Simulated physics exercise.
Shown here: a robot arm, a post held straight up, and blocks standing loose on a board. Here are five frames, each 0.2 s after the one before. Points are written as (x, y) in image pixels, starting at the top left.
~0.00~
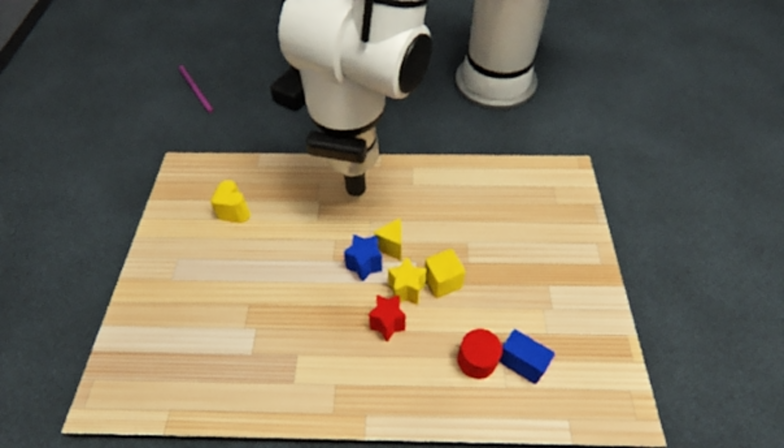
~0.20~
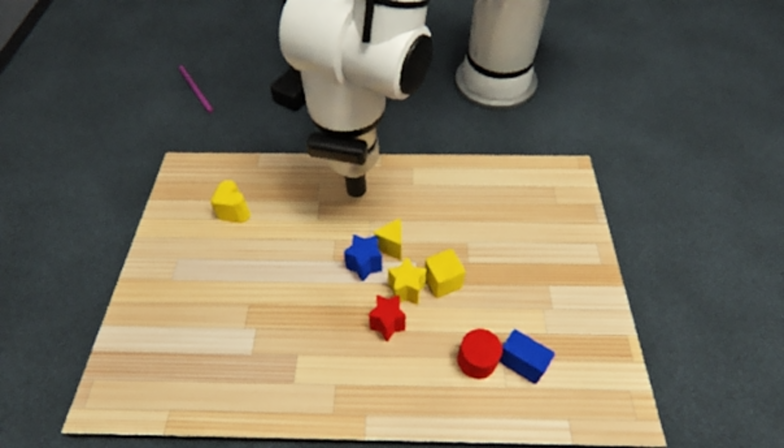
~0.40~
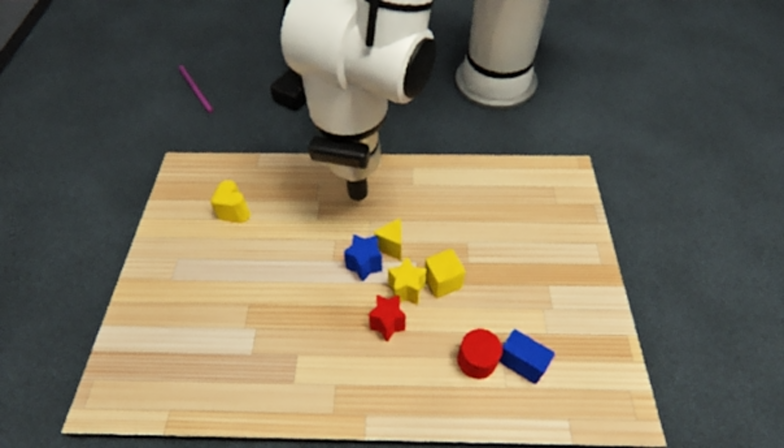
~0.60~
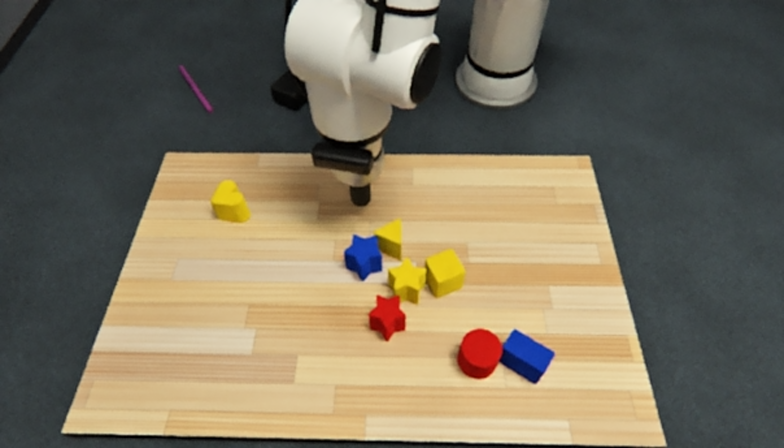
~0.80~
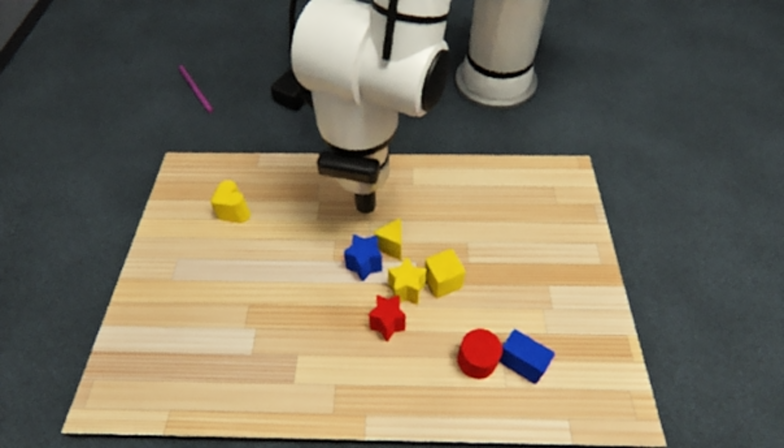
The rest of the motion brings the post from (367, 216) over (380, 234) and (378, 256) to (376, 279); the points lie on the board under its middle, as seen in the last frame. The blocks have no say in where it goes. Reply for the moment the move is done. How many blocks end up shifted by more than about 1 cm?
My answer is two.
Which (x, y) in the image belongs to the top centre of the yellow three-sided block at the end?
That would be at about pixel (399, 246).
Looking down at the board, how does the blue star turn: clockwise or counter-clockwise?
Answer: Clockwise.
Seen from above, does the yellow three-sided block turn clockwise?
I expect not.
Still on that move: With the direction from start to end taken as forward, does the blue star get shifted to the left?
I believe not.
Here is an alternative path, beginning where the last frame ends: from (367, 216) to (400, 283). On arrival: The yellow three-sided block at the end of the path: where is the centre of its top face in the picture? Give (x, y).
Near (417, 251).
What follows on the original path. One third of the way, post (379, 225); nothing pushed yet.
Two thirds of the way, post (378, 246); blue star (361, 255), turned 35° clockwise; yellow three-sided block (399, 243), turned 25° anticlockwise.
At the end, post (375, 270); blue star (351, 272), turned 60° clockwise; yellow three-sided block (399, 246), turned 50° anticlockwise; yellow star in place.
